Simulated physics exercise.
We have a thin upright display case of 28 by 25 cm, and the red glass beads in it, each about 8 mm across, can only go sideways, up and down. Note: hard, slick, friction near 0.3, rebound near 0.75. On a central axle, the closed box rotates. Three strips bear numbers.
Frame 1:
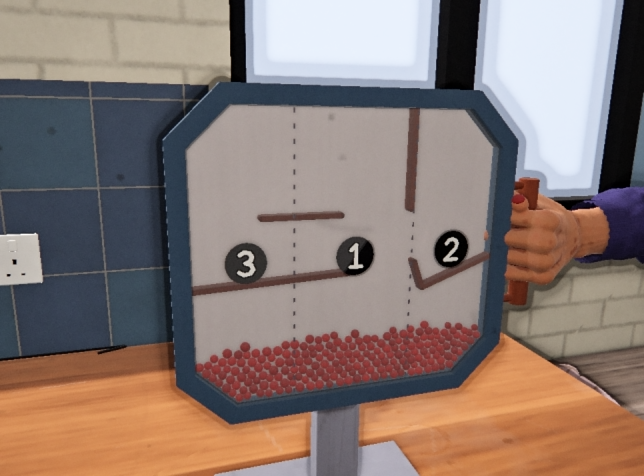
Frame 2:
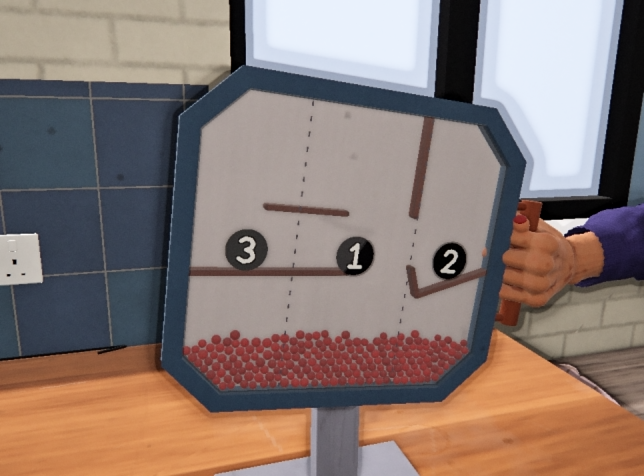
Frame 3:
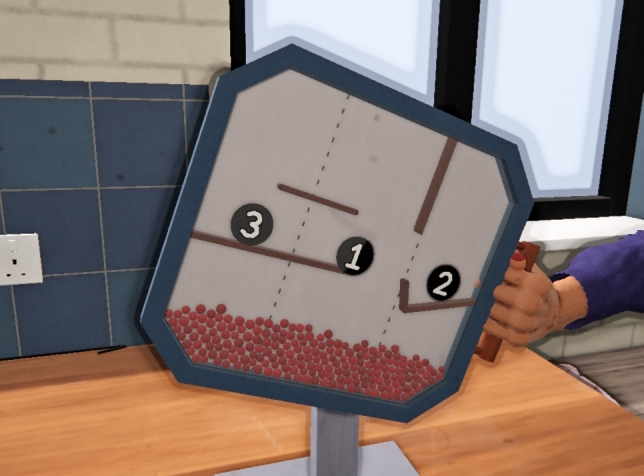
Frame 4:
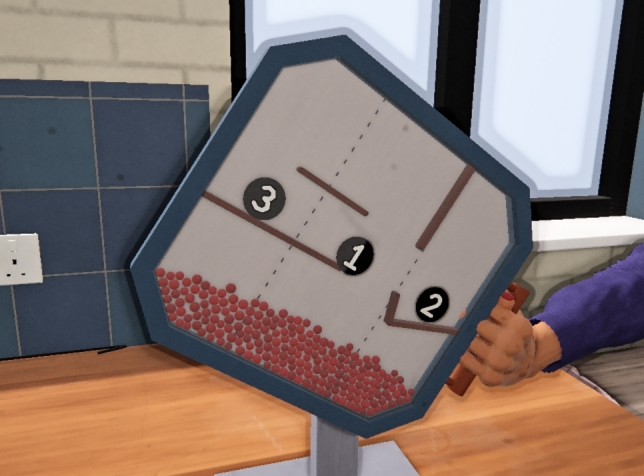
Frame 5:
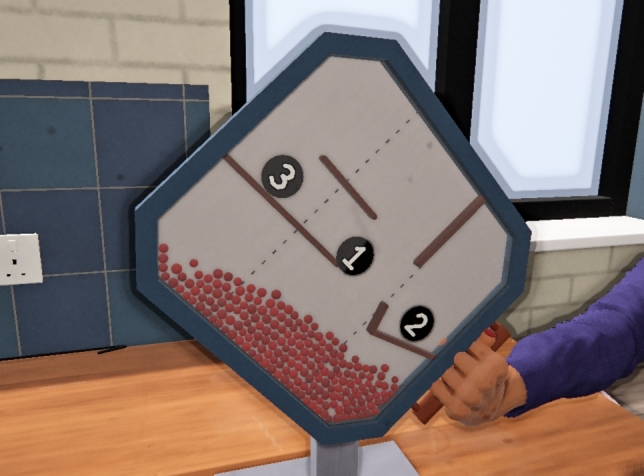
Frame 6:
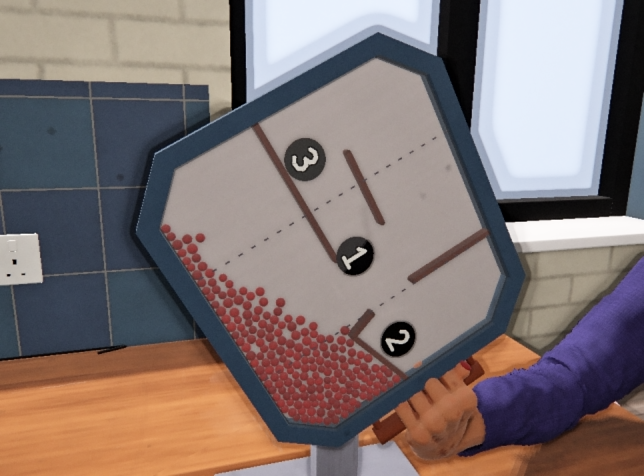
The clip opens on a thin, upright blue-framed case standing nearly level, red beads spread along its bottom beneath three numbered discs. A purple-sleeved arm pulls the right-hand handle downward, turning the case steadily clockwise, and the beads shift into a sloping heap along the lower-left side.
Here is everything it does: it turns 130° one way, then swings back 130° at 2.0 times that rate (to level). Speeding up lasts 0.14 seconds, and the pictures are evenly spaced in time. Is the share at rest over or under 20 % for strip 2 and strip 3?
Strip 2: Over; strip 3: Under 20 %.
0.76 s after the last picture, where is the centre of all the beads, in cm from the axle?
Left: About 8 cm; below: About 4 cm.
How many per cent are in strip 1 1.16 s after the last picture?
Roughly 10 percent.
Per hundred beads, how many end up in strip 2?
Roughly 60 percent.
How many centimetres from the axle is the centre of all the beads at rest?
Offset approx. 5 cm right, 8 cm below.
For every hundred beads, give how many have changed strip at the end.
I'd say something like 40 percent.
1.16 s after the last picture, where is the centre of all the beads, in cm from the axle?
Some 2 cm right and 10 cm below.
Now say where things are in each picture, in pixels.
In the first picture, level; about 200 beads; load centre (350, 359); top bead (334, 335); no. 1 (355, 256), no. 2 (451, 249), no. 3 (246, 264).
In the second picture, turned 7° clockwise; load centre (338, 360); top bead (235, 335).
In the third picture, turned 20° clockwise; load centre (316, 358); top bead (186, 310); wall ends (418, 230), (342, 270), (405, 282), (281, 187) to (354, 212).
In the fourth picture, turned 34° clockwise; load centre (297, 352); top bead (160, 273).
In the fifth picture, turned 48° clockwise; load centre (296, 352); top bead (163, 248).
In the sixth picture, turned 61° clockwise; load centre (299, 357); top bead (166, 229); no. 1 (355, 256), no. 2 (398, 339), no. 3 (305, 160).
Then, 0.76 s after the last picture, it stands 130° clockwise; the beads' middle is 8 cm left of and 4 cm below the centre; no. 1, 20 %, no. 2, 80 %.
Then, 1.16 s after the last picture, it stands 65° clockwise; the beads' middle is 2 cm right of and 10 cm below the centre; no. 1, 10 %, no. 2, 90 %.
Then, 1.56 s after the last picture, it stands level; the beads' middle is 8 cm right of and 6 cm below the centre; no. 1, 15 %, no. 2, 80 %.
At rest 2.4 s after the last picture, it stands level; no. 1, 35 %, no. 2, 60 %, no. 3, 10 %.
